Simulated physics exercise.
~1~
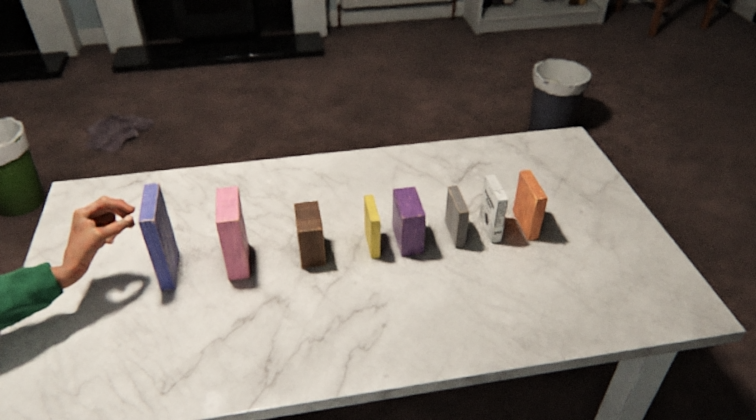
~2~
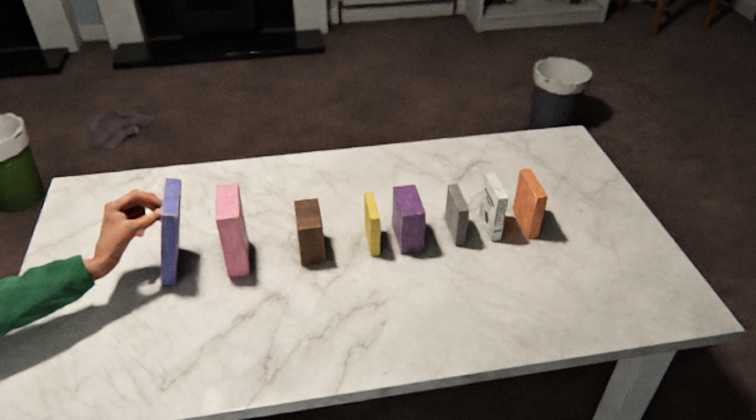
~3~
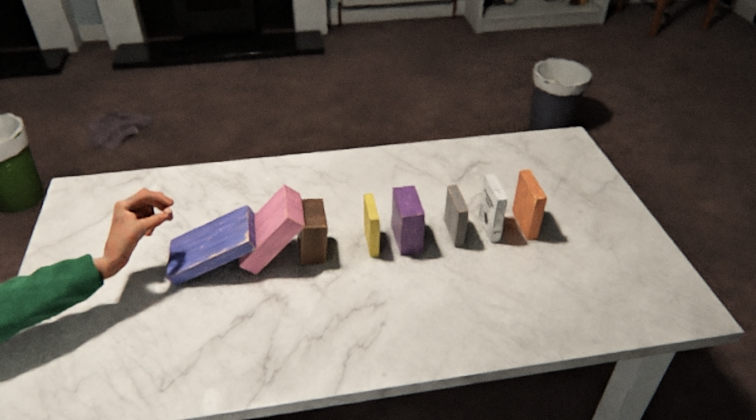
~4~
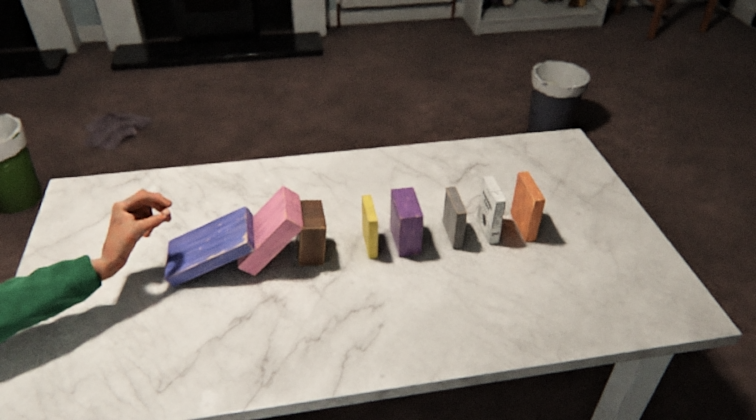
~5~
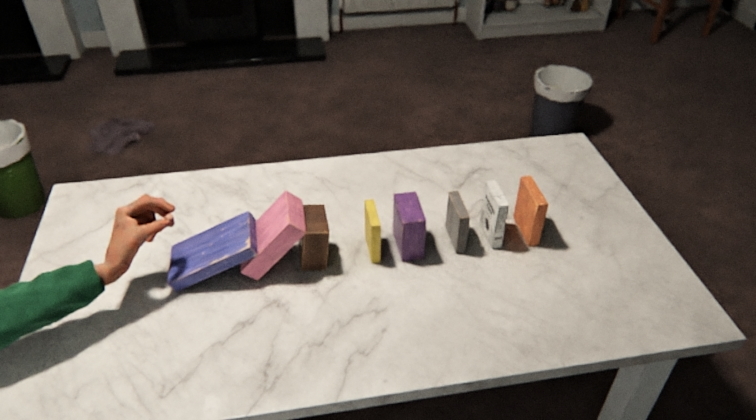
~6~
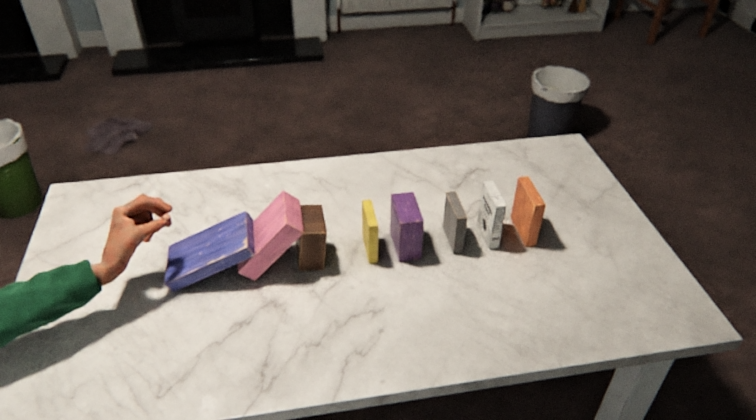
The video shows a hand tipping a blue block rightward in a row of upright blocks on a marble-topped table. It topples against the pink block, which leans onto the brown one, and the motion stops there, leaving the yellow, purple, grey, white and orange pieces standing.
